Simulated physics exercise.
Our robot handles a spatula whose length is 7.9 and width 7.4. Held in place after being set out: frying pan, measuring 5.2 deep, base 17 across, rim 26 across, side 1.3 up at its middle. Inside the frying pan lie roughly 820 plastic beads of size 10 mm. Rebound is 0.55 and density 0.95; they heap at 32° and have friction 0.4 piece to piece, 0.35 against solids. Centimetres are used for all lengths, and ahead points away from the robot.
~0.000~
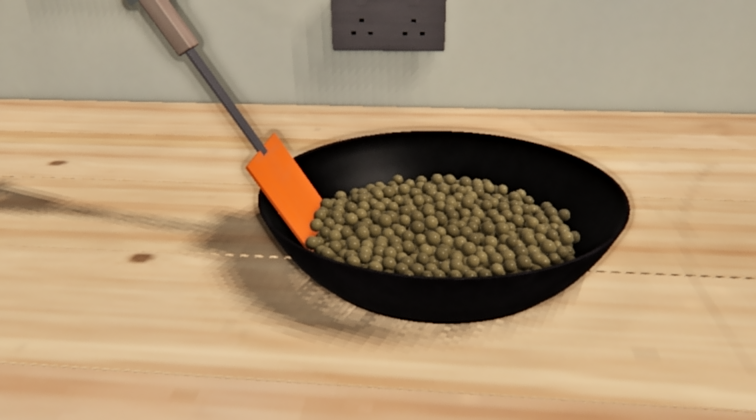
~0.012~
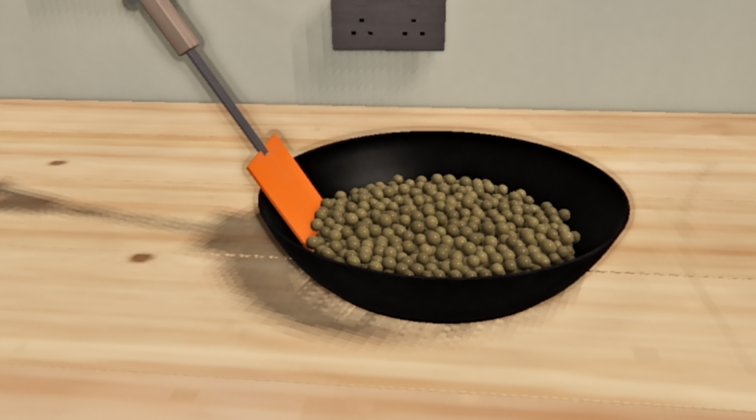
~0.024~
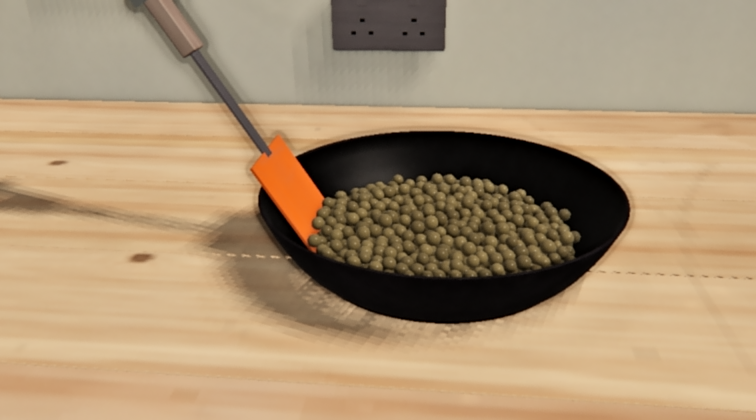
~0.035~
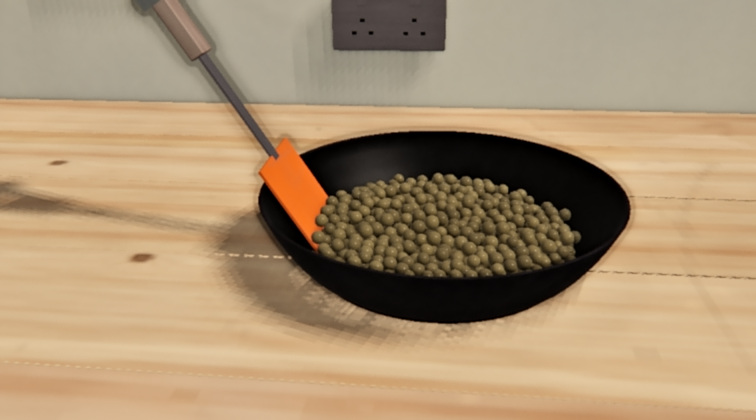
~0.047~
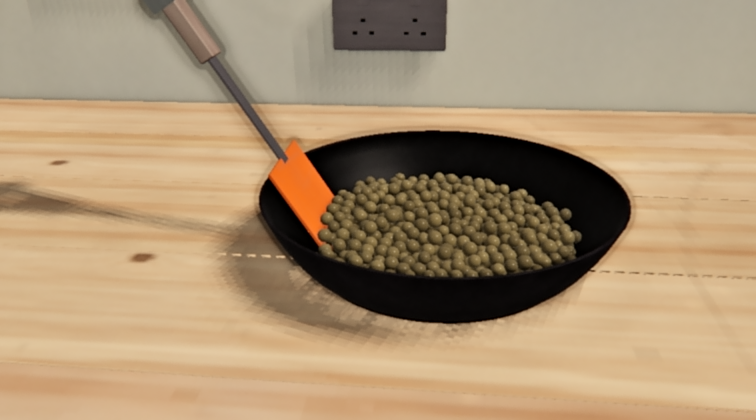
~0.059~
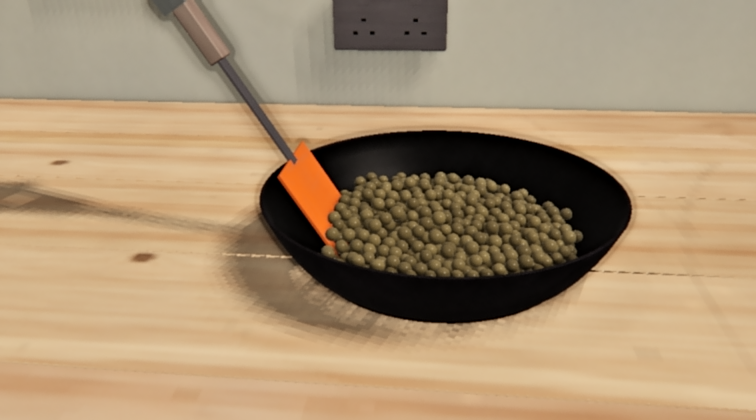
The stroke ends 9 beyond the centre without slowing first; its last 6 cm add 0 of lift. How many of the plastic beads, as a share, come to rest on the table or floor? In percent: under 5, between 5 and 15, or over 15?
Between 5 and 15 percent.
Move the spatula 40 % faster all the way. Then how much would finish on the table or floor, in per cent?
15 per cent, about.
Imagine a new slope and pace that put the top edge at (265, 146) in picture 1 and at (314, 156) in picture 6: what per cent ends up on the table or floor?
Close to 20 in a hundred.
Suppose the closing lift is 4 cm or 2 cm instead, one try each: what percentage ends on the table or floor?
Some 10 and 10 per cent.
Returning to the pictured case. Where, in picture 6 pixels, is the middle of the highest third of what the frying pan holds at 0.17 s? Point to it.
At about (458, 219).
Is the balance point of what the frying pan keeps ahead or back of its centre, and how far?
3.5 cm ahead.
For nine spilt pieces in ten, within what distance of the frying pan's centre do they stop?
Some 25 cm.
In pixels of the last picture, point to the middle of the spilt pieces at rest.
I'd place it close to (677, 256).
After 0.17 s, sloping 58°, highest piece 5 above the table; 825 in the frying pan.
After 0.28 s, sloping 58°, highest piece 5 above the table; 825 in the frying pan.
After 0.54 s, sloping 58°, highest piece 7 above the table; 762 in the frying pan, 55 on the table or floor, 8 on the blade or in flight.
After 1.59 s, sloping 58°, highest piece 6 above the table; 759 in the frying pan, 66 on the table or floor.
At rest, 759 in the frying pan, 66 on the table or floor. That is 8 % on the table or floor.
